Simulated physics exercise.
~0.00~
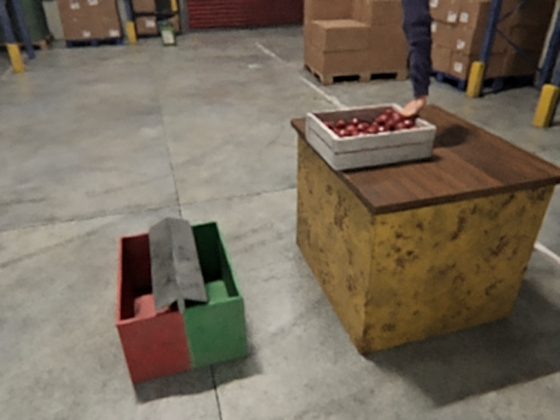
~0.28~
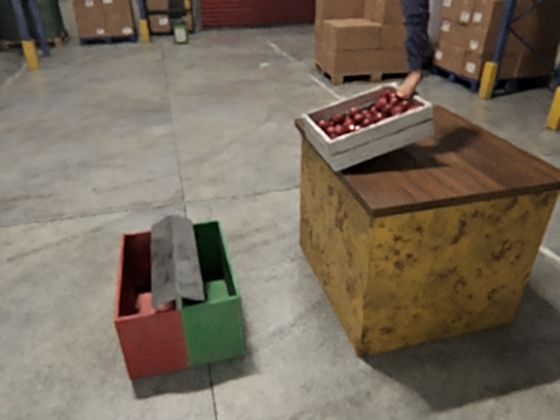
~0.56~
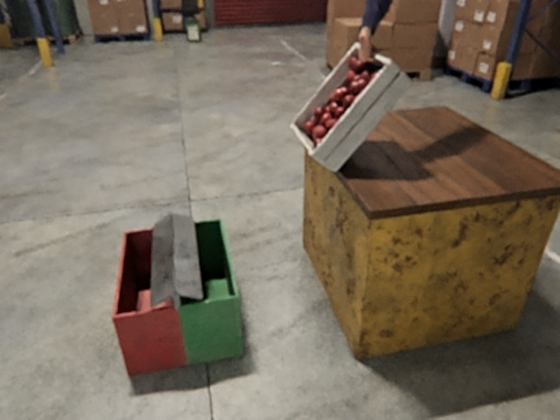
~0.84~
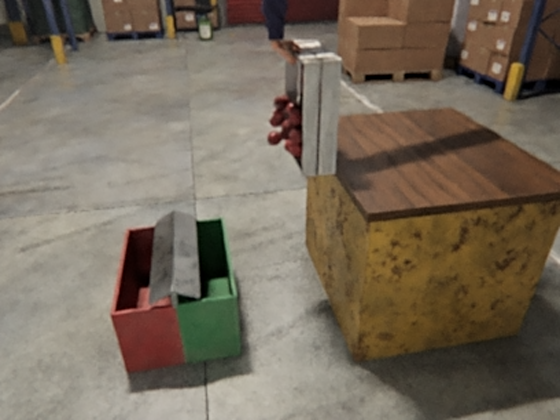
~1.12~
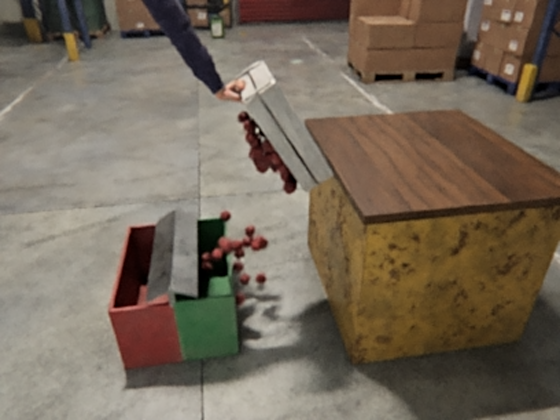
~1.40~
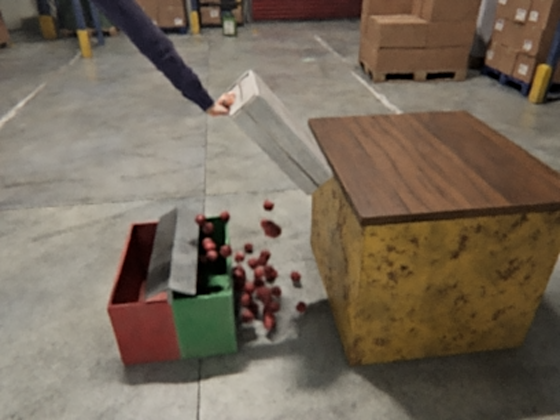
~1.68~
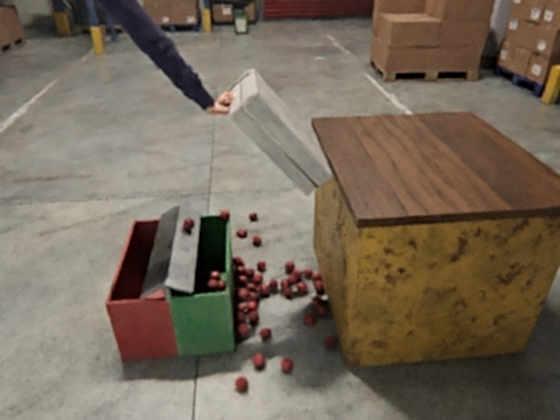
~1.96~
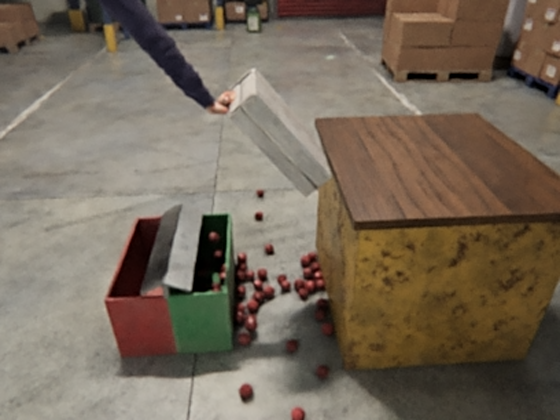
The footage shows a hand tipping a white crate of red apples over the left edge of a yellow, wooden-topped bench, spilling them toward a green tub and red trough. Some apples drop into the green tub, but many scatter on the floor beside the bench as the crate stays tilted.
